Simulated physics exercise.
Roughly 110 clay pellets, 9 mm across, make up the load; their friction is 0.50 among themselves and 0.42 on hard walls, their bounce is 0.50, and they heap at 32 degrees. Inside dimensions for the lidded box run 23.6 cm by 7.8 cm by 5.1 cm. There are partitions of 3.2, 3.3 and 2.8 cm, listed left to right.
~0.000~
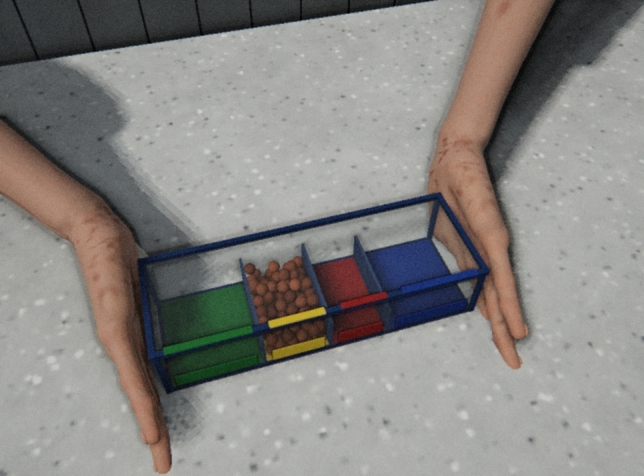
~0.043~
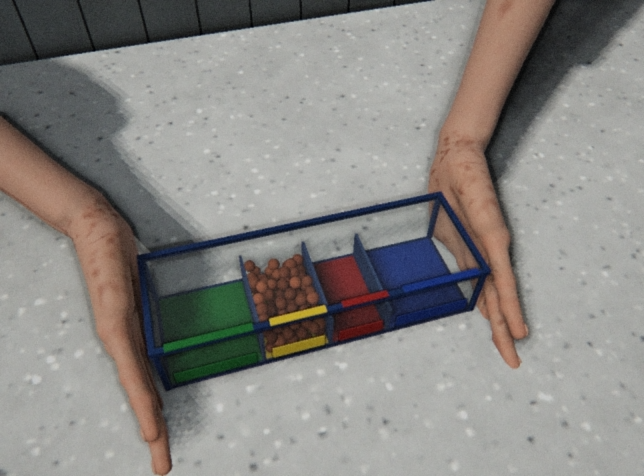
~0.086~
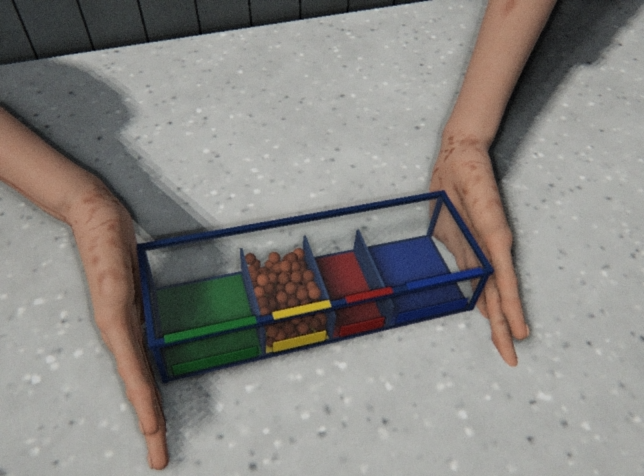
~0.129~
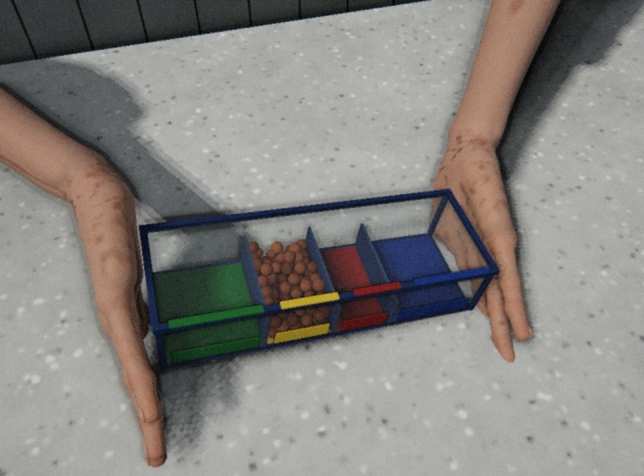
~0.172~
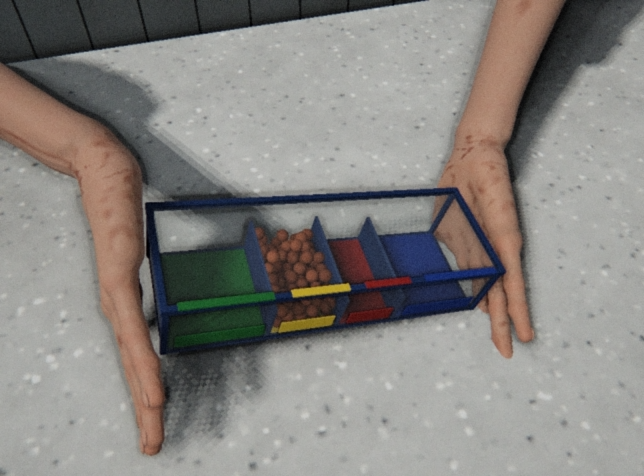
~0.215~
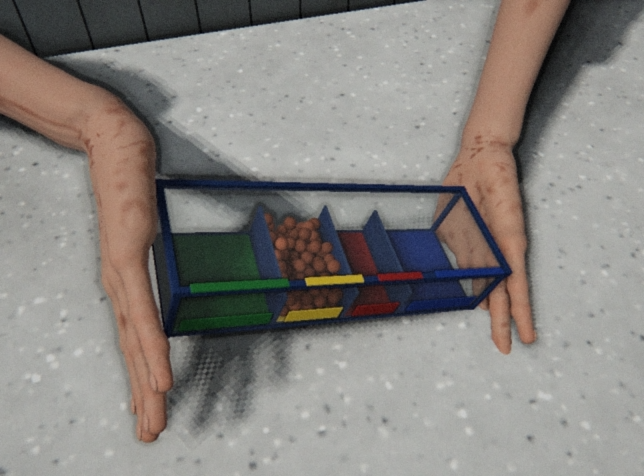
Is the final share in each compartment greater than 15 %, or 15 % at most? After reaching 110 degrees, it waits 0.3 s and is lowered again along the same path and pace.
Red: 15 % at most, blue: Greater than 15 %, green: 15 % at most, yellow: Greater than 15 %.
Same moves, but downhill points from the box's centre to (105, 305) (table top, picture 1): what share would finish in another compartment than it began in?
That would be close to 60 per cent.
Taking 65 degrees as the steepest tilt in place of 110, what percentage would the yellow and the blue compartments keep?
In per cent, yellow gets 90 and blue gets 10.
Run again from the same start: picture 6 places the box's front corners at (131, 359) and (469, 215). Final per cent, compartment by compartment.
Red 0 %, blue 0 %, green 60 %, yellow 40 %.
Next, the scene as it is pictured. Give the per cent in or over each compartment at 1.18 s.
Red 0 %, blue 35 %, green 0 %, yellow 60 %.
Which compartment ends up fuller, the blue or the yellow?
The yellow compartment ends up with more.
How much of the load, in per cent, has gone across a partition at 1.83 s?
Some 40 percent.
After 1.18 s, tilt 110 degrees; blue 35 %, yellow 60 %.
After 1.83 s, tilt 57 degrees; red 5 %, blue 40 %, yellow 60 %.
After 2.52 s, tilt 0 degrees; red 10 %, blue 40 %, yellow 50 %.
By 3.3 s all is still; red 10 %, blue 40 %, green 0 %, yellow 50 %.
